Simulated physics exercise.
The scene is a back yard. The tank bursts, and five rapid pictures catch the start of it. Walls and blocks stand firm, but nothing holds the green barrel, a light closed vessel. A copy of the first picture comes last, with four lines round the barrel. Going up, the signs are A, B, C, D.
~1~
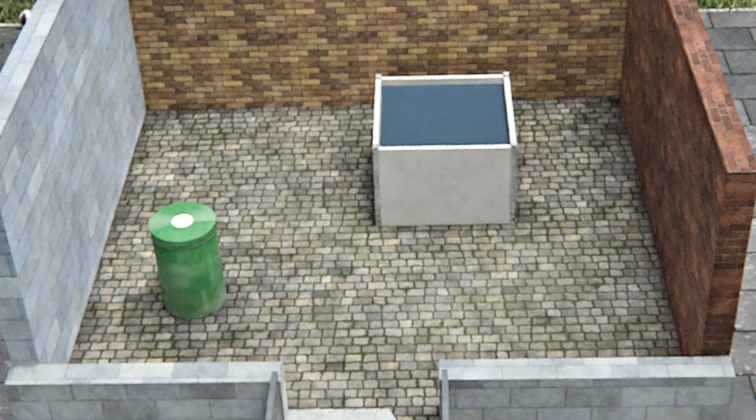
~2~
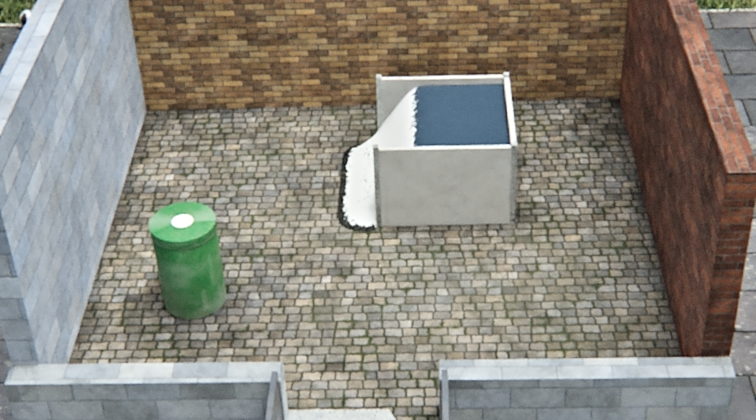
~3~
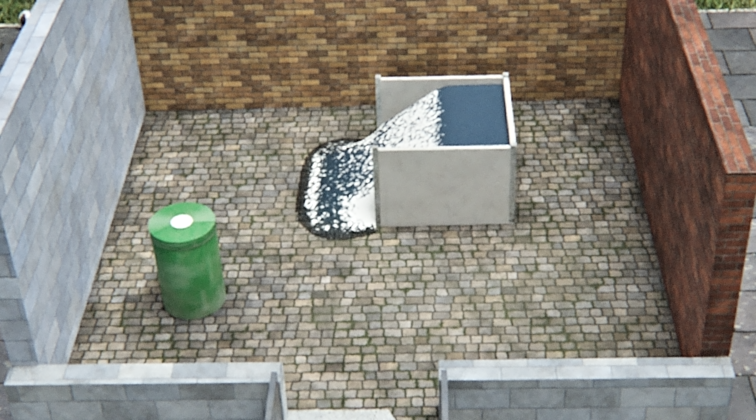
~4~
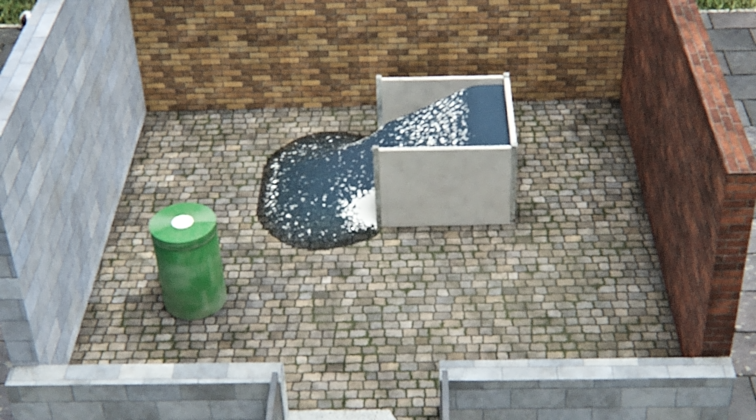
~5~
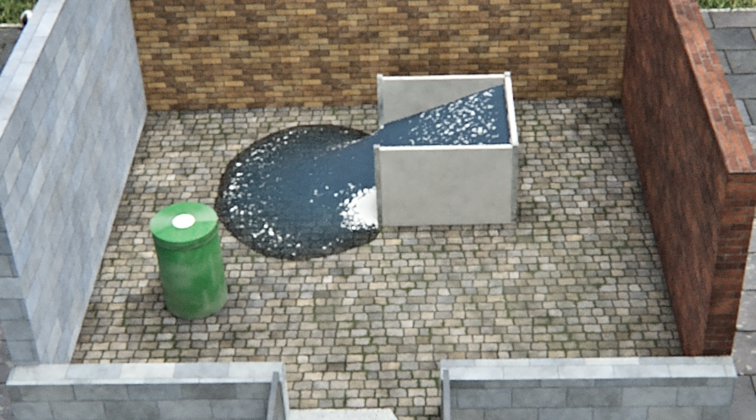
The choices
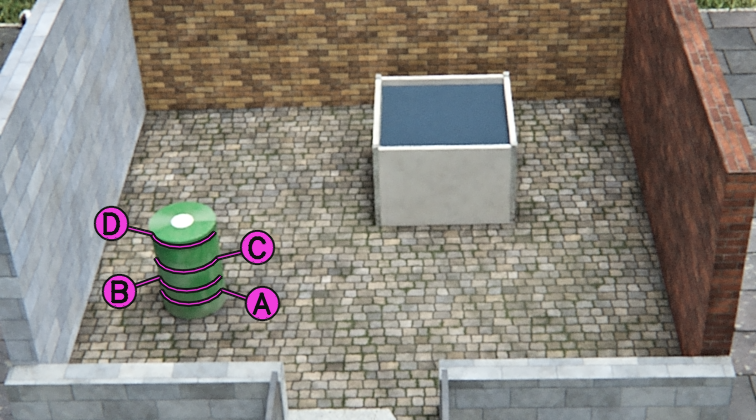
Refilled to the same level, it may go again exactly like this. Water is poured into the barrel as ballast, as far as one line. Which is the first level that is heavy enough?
Choose A.
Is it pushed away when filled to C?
No.
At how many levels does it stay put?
All of them.
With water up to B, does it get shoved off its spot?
No.
In magenta, A at (188, 304); B at (186, 290); C at (183, 272); D at (179, 246); from the bottom up A, B, C, D.
With A, it does not move.
With B, it does not move.
With C, it does not move.
With D, it does not move.
